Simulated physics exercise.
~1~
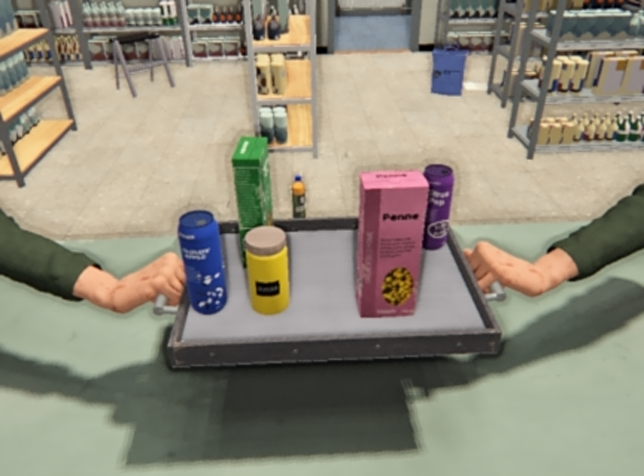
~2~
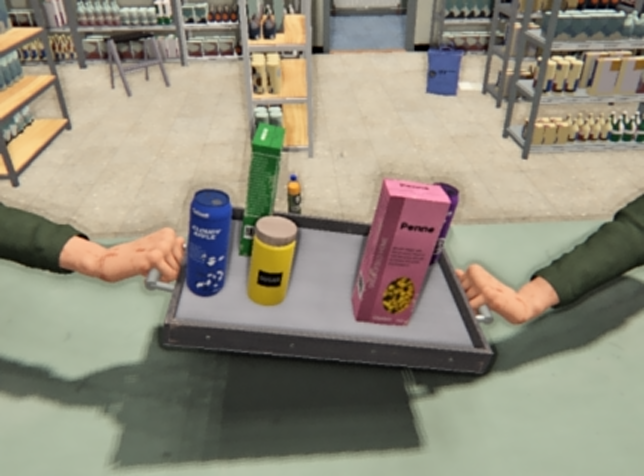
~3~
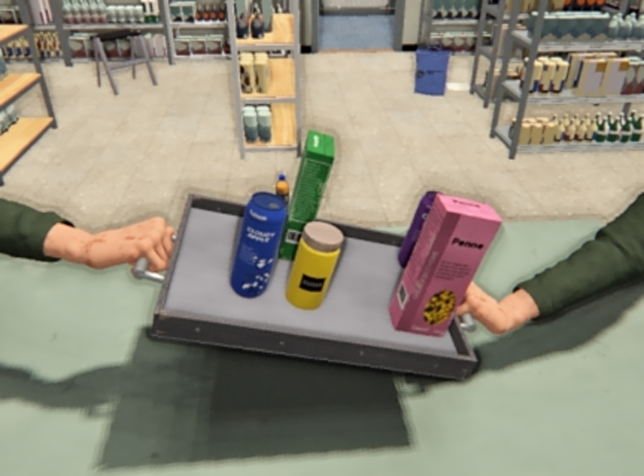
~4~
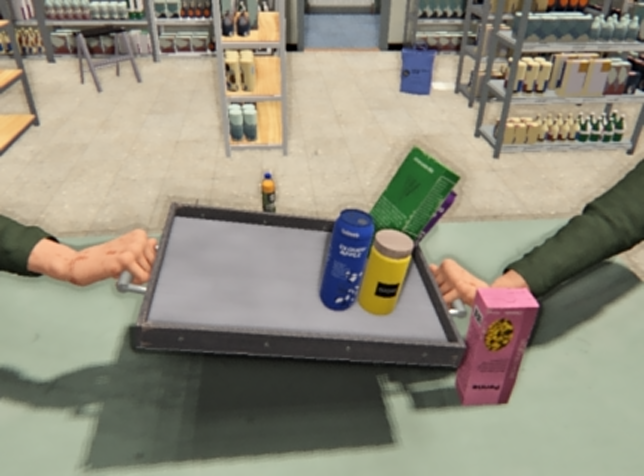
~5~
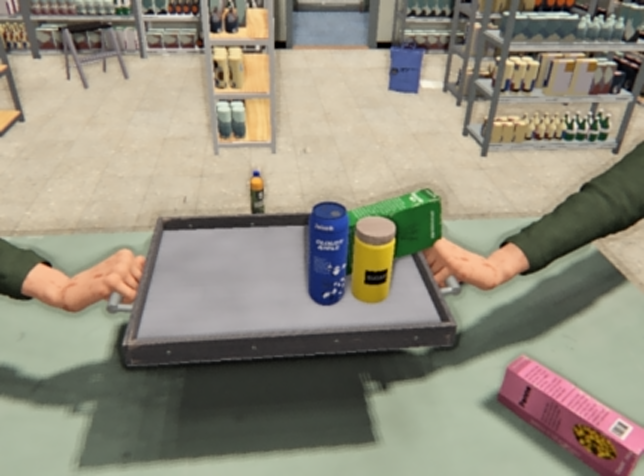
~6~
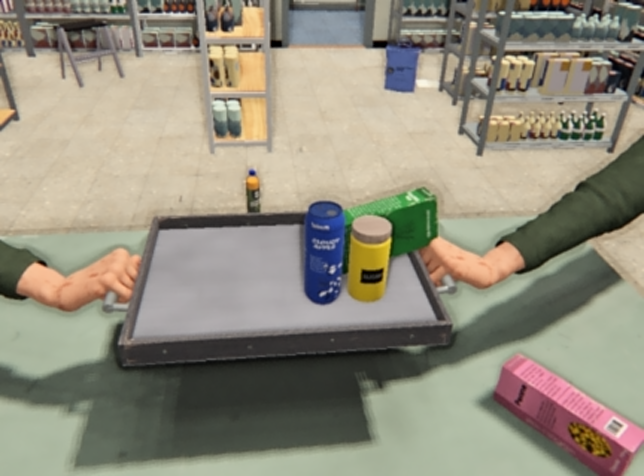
In this clip, two hands tip a tray of groceries down to the right and level it again; the items slide right, the pink packet and purple can fall off, the green packet topples onto its side, and the blue can and yellow jar stay upright on the tray.
